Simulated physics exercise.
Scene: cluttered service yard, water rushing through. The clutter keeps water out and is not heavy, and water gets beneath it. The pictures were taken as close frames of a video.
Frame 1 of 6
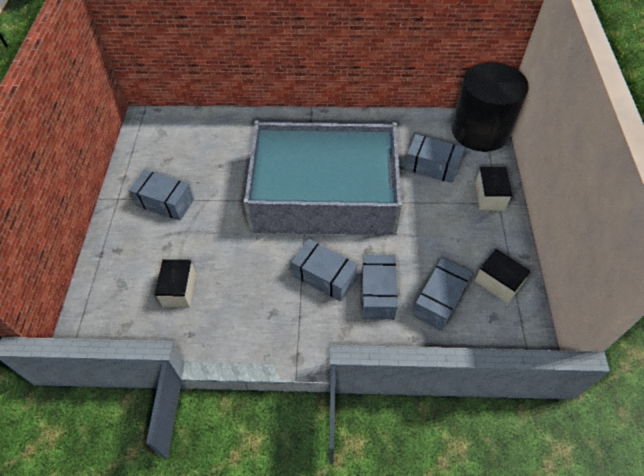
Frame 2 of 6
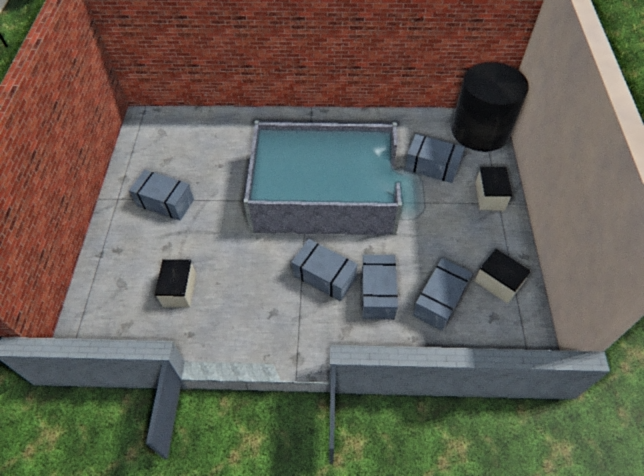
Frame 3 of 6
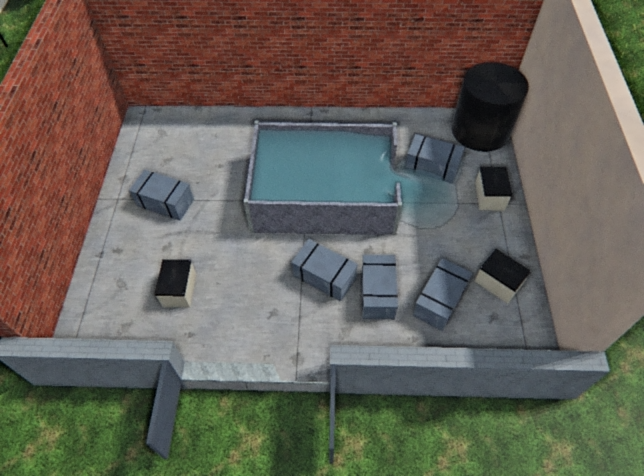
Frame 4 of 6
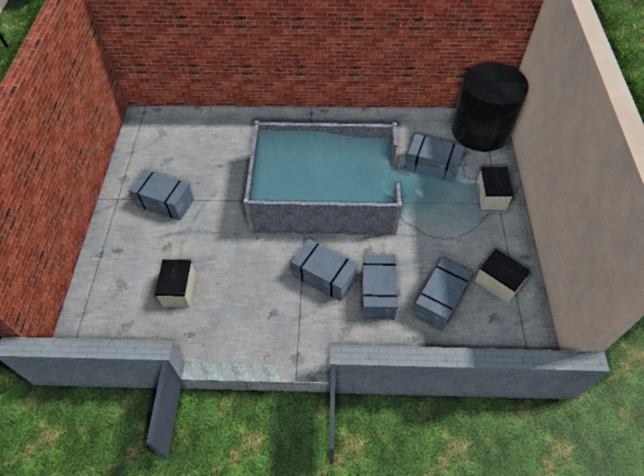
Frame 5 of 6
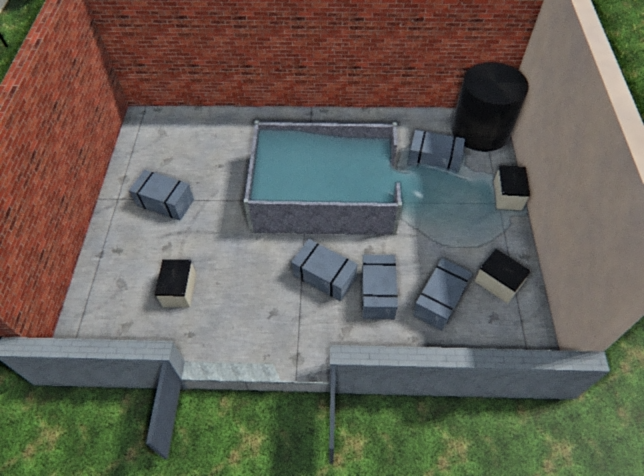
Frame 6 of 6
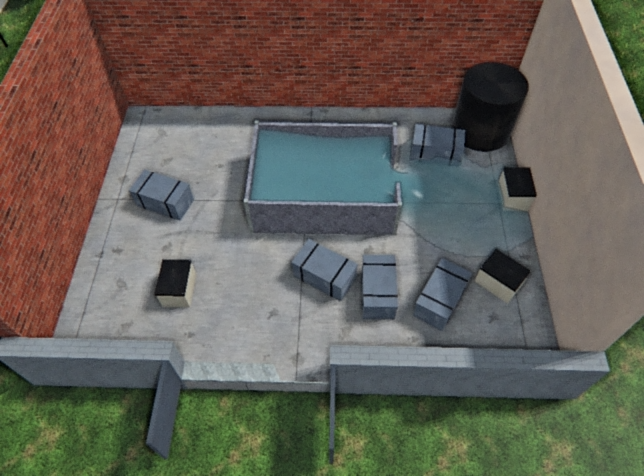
Walled yard with scattered crates, water pouring from the right side of a raised pool, spreading and nudging two nearby boxes.
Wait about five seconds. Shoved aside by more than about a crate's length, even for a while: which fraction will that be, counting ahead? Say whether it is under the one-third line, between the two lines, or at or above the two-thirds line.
Middle band.
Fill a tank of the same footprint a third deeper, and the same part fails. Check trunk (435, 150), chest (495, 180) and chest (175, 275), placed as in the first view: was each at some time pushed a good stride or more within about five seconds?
In turn: Yes, that far or more, yes.
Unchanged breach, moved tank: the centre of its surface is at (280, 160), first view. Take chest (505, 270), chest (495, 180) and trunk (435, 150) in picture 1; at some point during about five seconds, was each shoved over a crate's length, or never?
Item one travelled far enough, item two travelled far enough, item three travelled far enough.
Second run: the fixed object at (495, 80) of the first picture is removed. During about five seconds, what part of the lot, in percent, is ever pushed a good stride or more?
20 per cent.
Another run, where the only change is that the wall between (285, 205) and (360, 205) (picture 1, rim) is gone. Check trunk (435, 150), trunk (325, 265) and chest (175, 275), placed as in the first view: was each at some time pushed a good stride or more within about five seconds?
Never got that far, got that far, never got that far.
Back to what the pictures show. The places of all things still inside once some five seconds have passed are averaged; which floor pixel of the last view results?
Roughly at (326, 257).
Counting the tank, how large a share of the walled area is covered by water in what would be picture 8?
25 per cent.
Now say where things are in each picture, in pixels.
In the first frame, a chest at (496, 180) rests on the ground; a trunk at (436, 150), on the bottom; 0 of 8 have shifted.
In the second frame, a chest at (496, 180) rests on the ground; a trunk at (436, 150) rests on the ground; 0 of 8 have shifted.
In the third frame, a chest at (496, 180) rests on the ground; a trunk at (436, 150), on the bottom; 0 of 8 have shifted.
In the fourth frame, a chest at (497, 180) rests on the ground; a trunk at (436, 150) rests on the ground; 0 of 8 have shifted.
In the fifth frame, a chest at (515, 180), on the bottom, close to its start; a trunk at (438, 144) rests on the ground, close to its start; 2 of 8 have shifted.
In the sixth frame, a chest at (520, 181), on the bottom, a stride from its start; a trunk at (439, 137) rests on the ground, close to its start; 2 of 8 have shifted.
A moment on, 1 of 8 are well off their spots; 1 afloat.
Next, 2 of 8 are well off their spots; 2 afloat.
Later, 3 of 8 are well off their spots; 2 afloat.
In the end, 3 of 8 are well off their spots, and 3 have been at some point; 1 afloat.
